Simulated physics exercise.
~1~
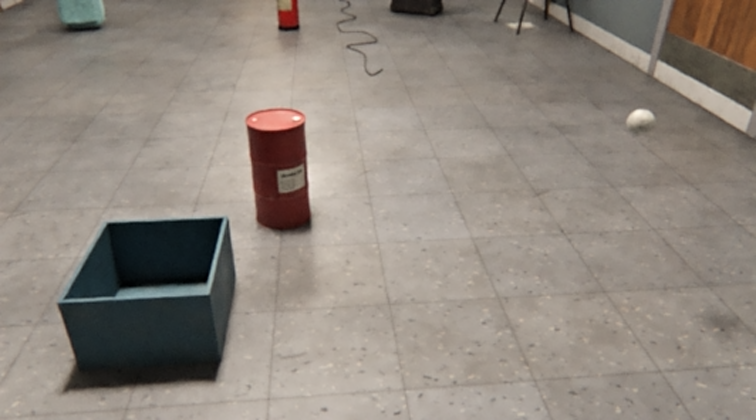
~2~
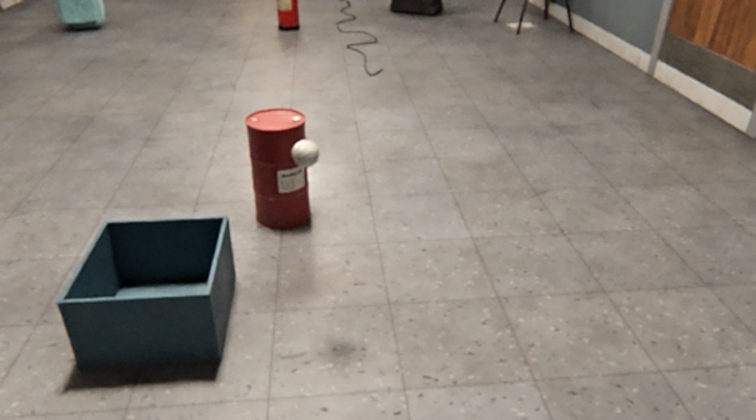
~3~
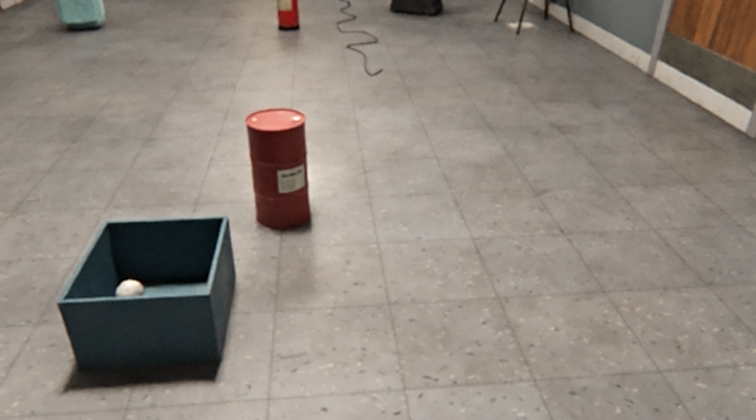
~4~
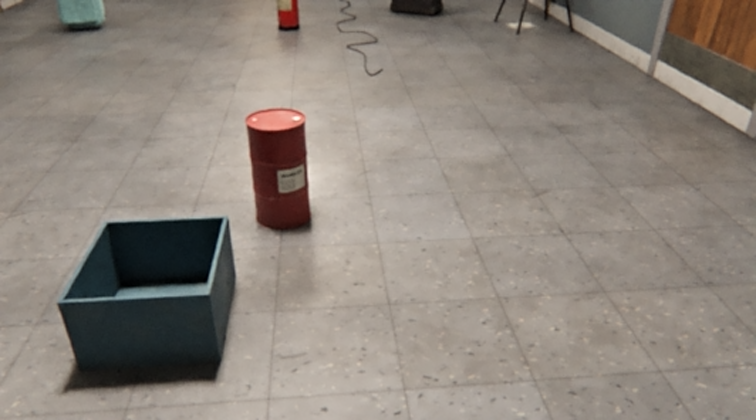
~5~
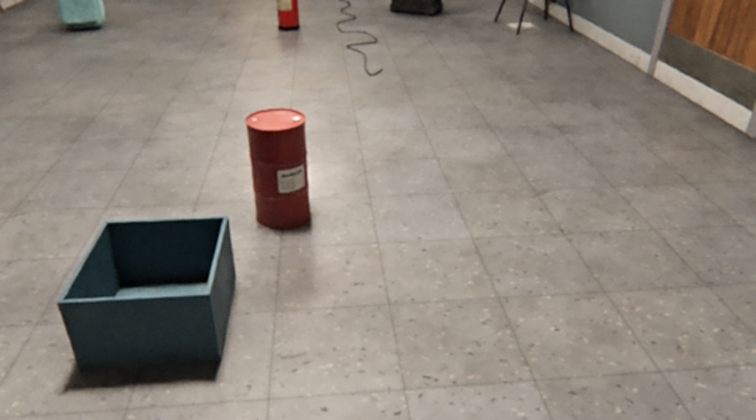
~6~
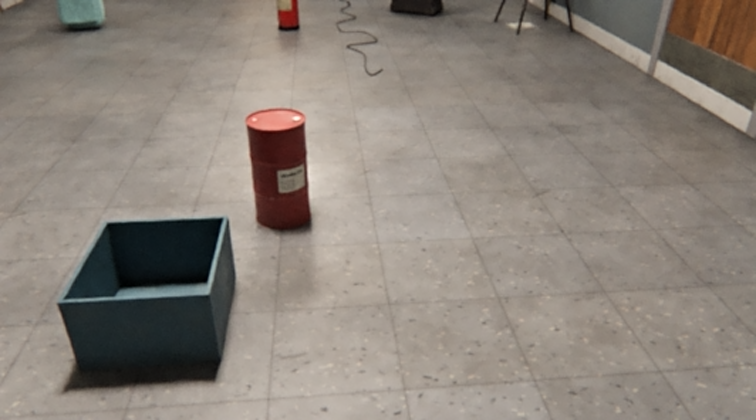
In the video, a white ball flies from the right across a tiled floor, passes in front of a red canister, and drops into an open dark teal box, where it sinks out of sight while the canister stays standing in place.
